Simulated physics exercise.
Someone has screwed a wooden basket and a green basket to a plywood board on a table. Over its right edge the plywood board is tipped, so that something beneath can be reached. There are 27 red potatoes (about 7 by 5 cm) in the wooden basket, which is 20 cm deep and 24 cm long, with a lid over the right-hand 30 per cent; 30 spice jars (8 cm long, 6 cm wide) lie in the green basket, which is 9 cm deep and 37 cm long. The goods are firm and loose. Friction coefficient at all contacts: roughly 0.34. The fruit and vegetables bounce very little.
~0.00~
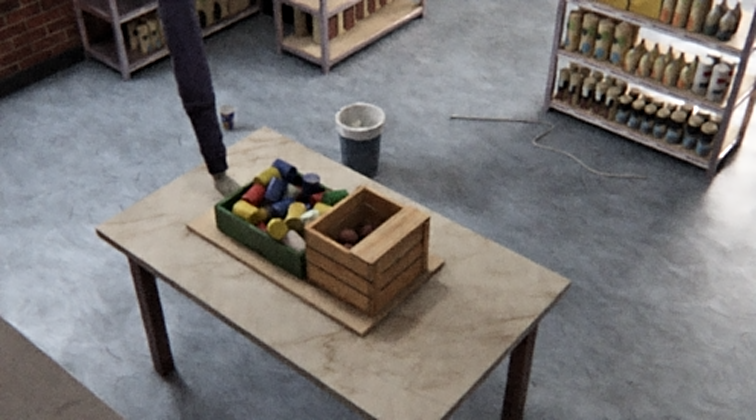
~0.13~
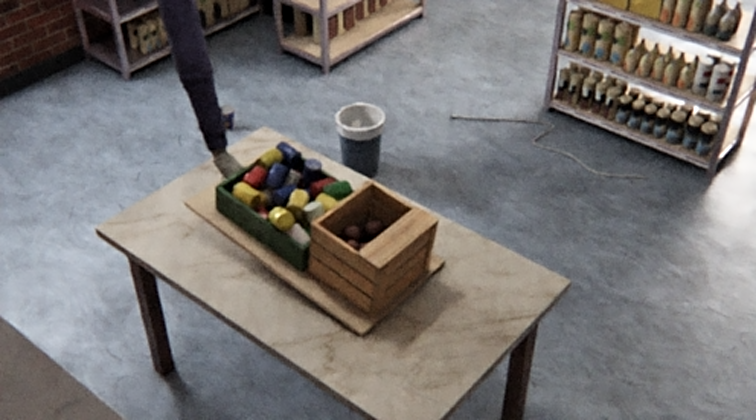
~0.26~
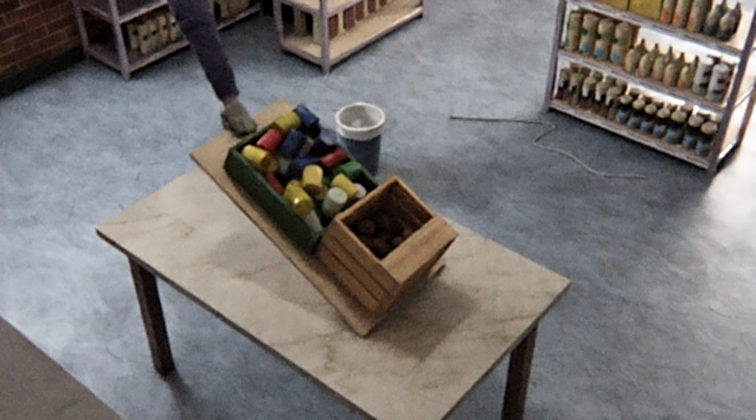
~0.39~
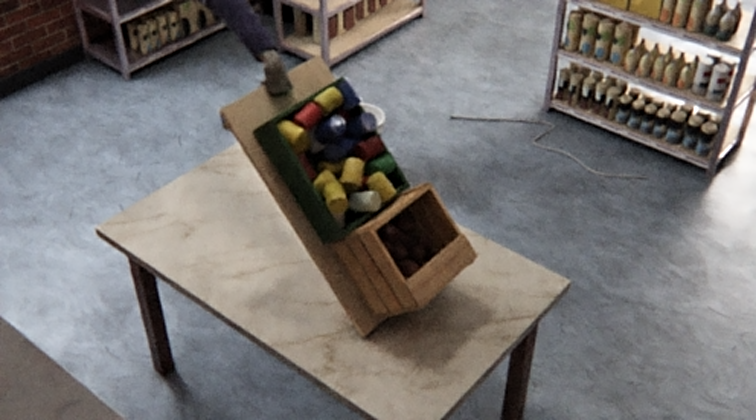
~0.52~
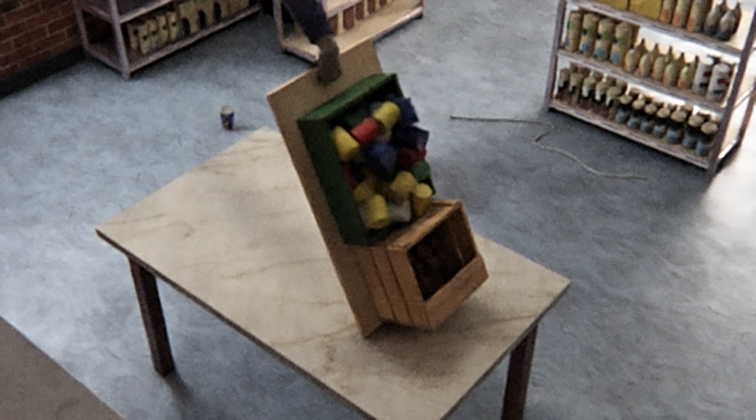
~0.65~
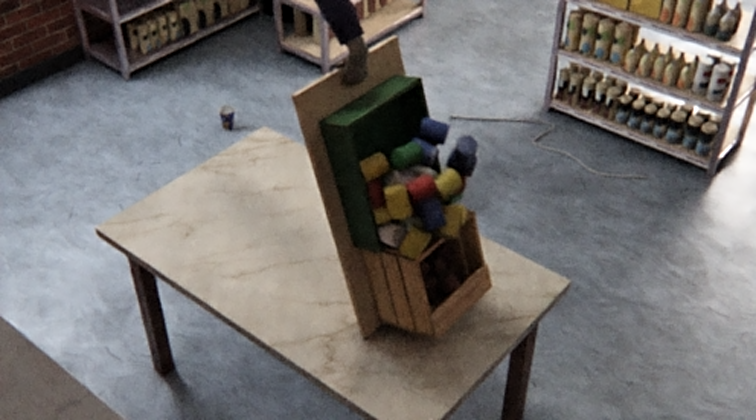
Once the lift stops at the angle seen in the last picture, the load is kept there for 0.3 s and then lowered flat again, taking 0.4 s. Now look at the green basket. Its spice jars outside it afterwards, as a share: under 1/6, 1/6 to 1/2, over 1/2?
Looks like the majority of the stuff is going to get out.
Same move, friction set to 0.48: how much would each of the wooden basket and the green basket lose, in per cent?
Wooden basket 0, green basket 80 per cent.
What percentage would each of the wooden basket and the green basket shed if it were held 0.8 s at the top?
Wooden basket 0%, green basket 70%.
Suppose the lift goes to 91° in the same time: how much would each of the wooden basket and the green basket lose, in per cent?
In that case wooden basket 0 %, green basket 100 %.
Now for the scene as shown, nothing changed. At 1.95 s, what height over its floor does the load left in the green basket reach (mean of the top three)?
9 cm or thereabouts.
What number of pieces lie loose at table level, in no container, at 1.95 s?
Count: Around 3.
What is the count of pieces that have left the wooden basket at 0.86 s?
The wooden basket is at around 0.
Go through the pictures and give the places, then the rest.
In the first frame (each is followed by its nearest rim corner in this view), green basket, (298, 253); wooden basket, (369, 263); 0° from level; none out.
In the second frame, green basket, (301, 246); wooden basket, (377, 267); 8° from level.
In the third frame, green basket, (315, 235); wooden basket, (397, 281); 26° from level.
In the fourth frame, green basket, (341, 233); wooden basket, (418, 304); 47° from level.
In the fifth frame, green basket, (369, 242); wooden basket, (431, 325); 65° from level; 6 out, the lowest jar at (377, 212).
In the sixth frame, green basket, (381, 248); wooden basket, (435, 334); 73° from level; 14 out, the lowest jar at (415, 242).
After 0.86 s, tilt 73°; wooden basket 27 in, 0 out and green basket 11 in, 19 out.
After 1.12 s, tilt 45°; wooden basket 27 in, 0 out and green basket 11 in, 19 out.
After 1.48 s, tilt 0°; wooden basket 27 in, 0 out and green basket 10 in, 20 out.
When it is over (at 1.95 s), wooden basket 27 in, 0 out and green basket 10 in, 20 out. Asked share, 20 of 30, 67 per cent.
